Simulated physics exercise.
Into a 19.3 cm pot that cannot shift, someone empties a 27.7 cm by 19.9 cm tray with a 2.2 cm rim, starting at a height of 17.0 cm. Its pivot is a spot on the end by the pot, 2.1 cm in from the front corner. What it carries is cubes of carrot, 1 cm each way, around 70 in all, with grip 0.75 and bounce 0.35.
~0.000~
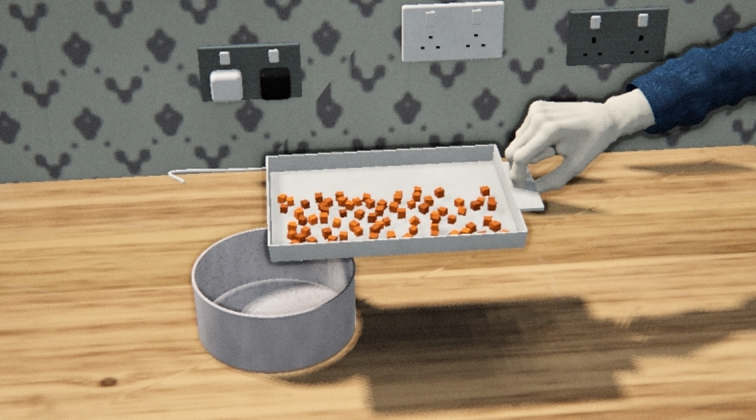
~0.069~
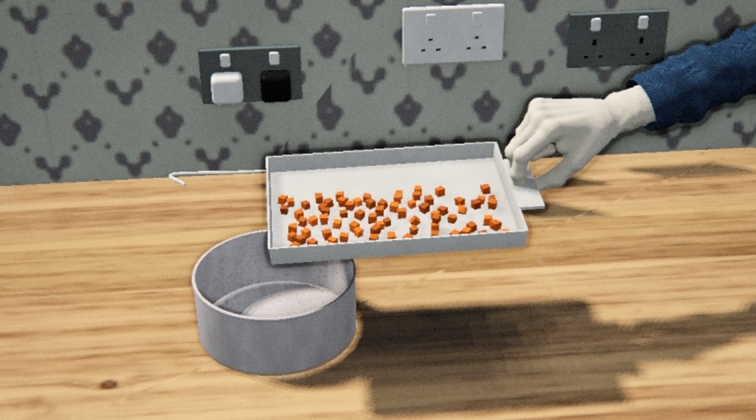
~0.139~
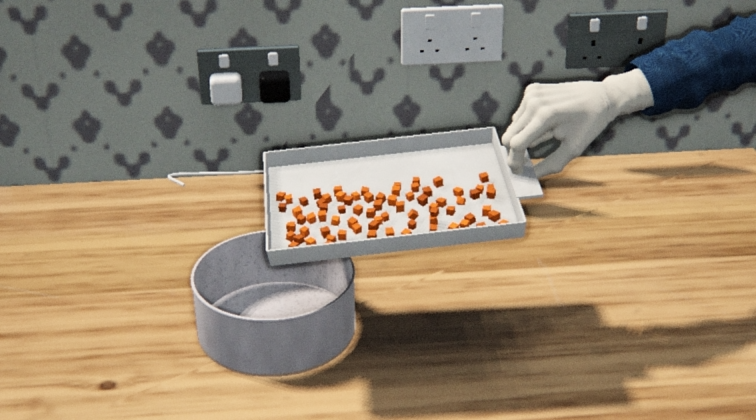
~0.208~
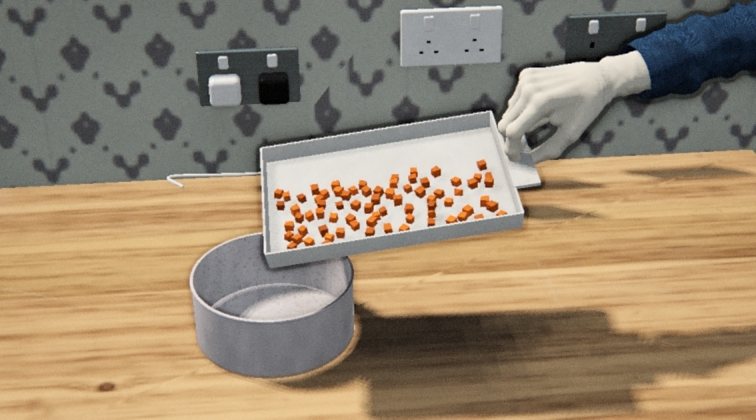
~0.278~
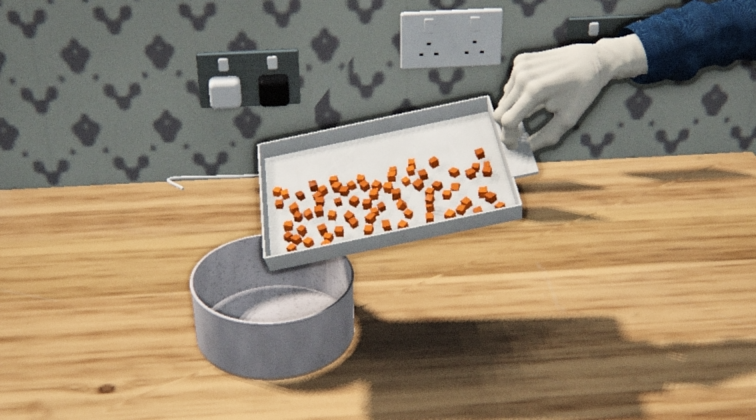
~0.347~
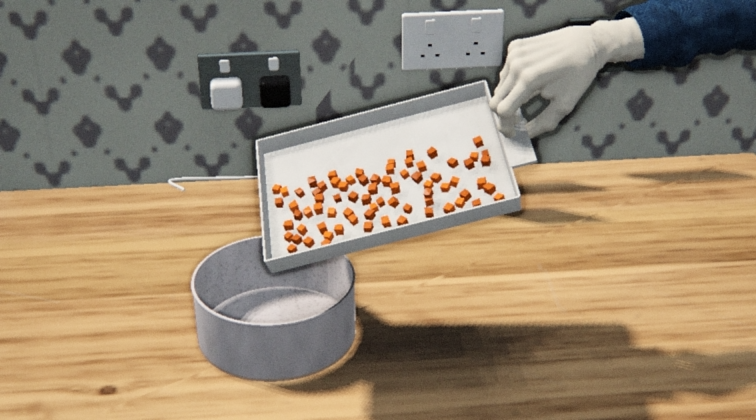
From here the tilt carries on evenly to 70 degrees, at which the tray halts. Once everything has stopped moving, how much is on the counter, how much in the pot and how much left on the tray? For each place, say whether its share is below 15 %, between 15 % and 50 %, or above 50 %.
Counter: A moderate amount; pot: Little; tray: More than half.
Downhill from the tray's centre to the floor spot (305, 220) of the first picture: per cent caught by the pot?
Roughly 5 percent of them.
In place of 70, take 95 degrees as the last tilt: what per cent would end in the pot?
Roughly 0 percent.
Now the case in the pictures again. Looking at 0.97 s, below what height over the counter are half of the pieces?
I'd put it near 20 cm.
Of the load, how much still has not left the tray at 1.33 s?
Around 80 percent of it.
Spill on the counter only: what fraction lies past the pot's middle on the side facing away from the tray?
That works out to about 70 percent.
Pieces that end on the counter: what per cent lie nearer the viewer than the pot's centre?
Near 100 in a hundred.
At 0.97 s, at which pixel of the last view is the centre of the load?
Look near (285, 243) in the last picture.
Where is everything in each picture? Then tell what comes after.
In the first frame, tray tilt 0 degrees, front corners at (271, 245) and (525, 230); middle of the pieces at (386, 222); pot at (274, 269).
In the second frame, tray tilt 1 degrees, front corners at (271, 247) and (525, 229); middle of the pieces at (387, 222).
In the third frame, tray tilt 5 degrees, front corners at (269, 249) and (523, 221), lowest corner left front; middle of the pieces at (385, 217).
In the fourth frame, tray tilt 10 degrees, front corners at (267, 253) and (521, 212), lowest corner left front; middle of the pieces at (383, 212).
In the fifth frame, tray tilt 14 degrees, front corners at (266, 256) and (519, 204), lowest corner left front; middle of the pieces at (382, 207).
In the sixth frame, tray tilt 19 degrees, front corners at (267, 259) and (517, 195), lowest corner left front; middle of the pieces at (381, 202); pot at (274, 277). Its pace works out near 65 degrees a second.
Then, at 0.72 s, tilt 44 degrees; the tray holds 100 %, the pot 0 %.
After 0.97 s, tilt 60 degrees; the tray holds 90 %, the pot 0 %.
Then, at 1.33 s, tilt 70 degrees; the tray holds 80 %, the pot 0 %.
At rest (3.1 s), counter 30 %, pot 0 %, tray 70 %.
